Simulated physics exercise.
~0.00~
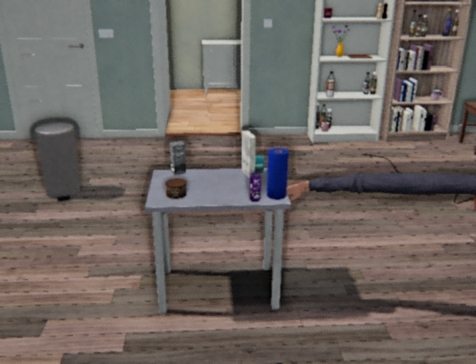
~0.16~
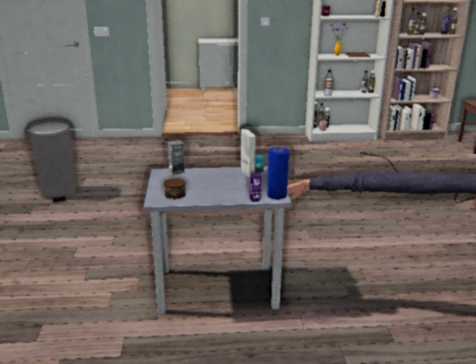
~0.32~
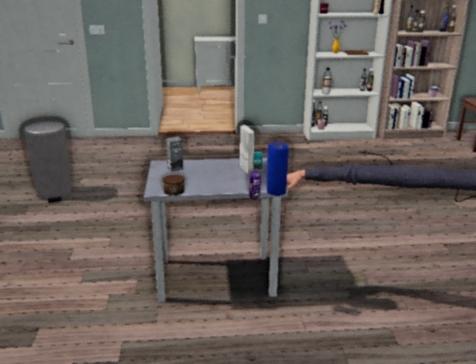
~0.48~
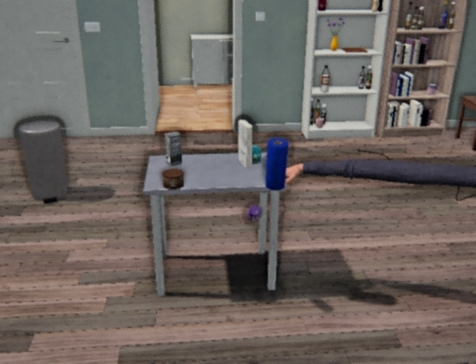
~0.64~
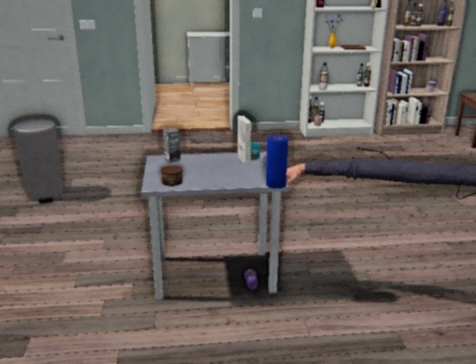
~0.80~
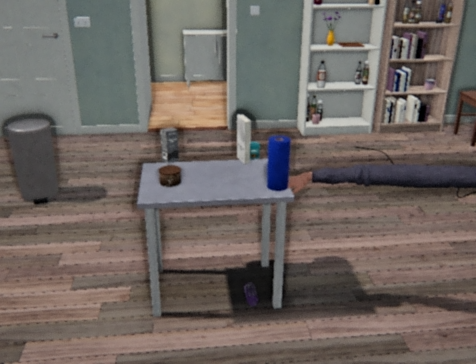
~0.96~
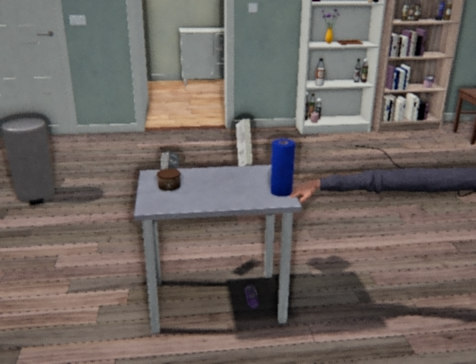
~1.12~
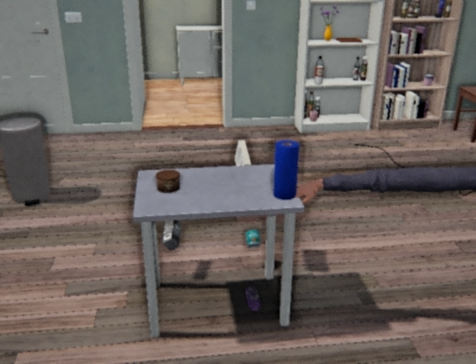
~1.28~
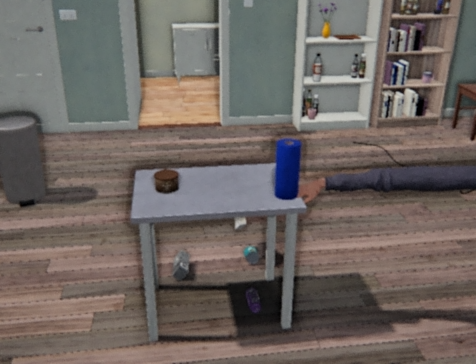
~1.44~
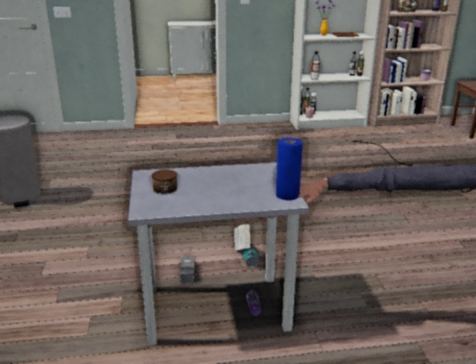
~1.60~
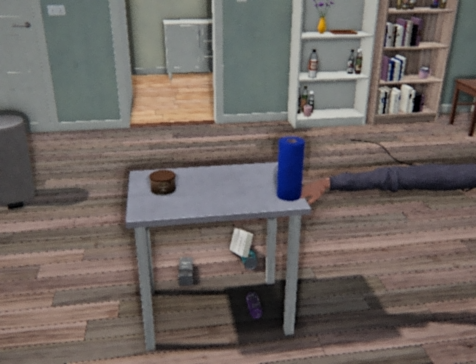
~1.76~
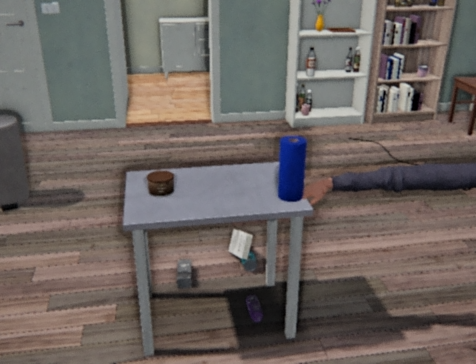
The clip shows an arm beside a small grey table that shifts slightly away, dropping a purple can off the near side, then moves back toward the viewer as a grey carton, white book and turquoise tin fall behind, leaving the brown tub and blue roll standing on top.
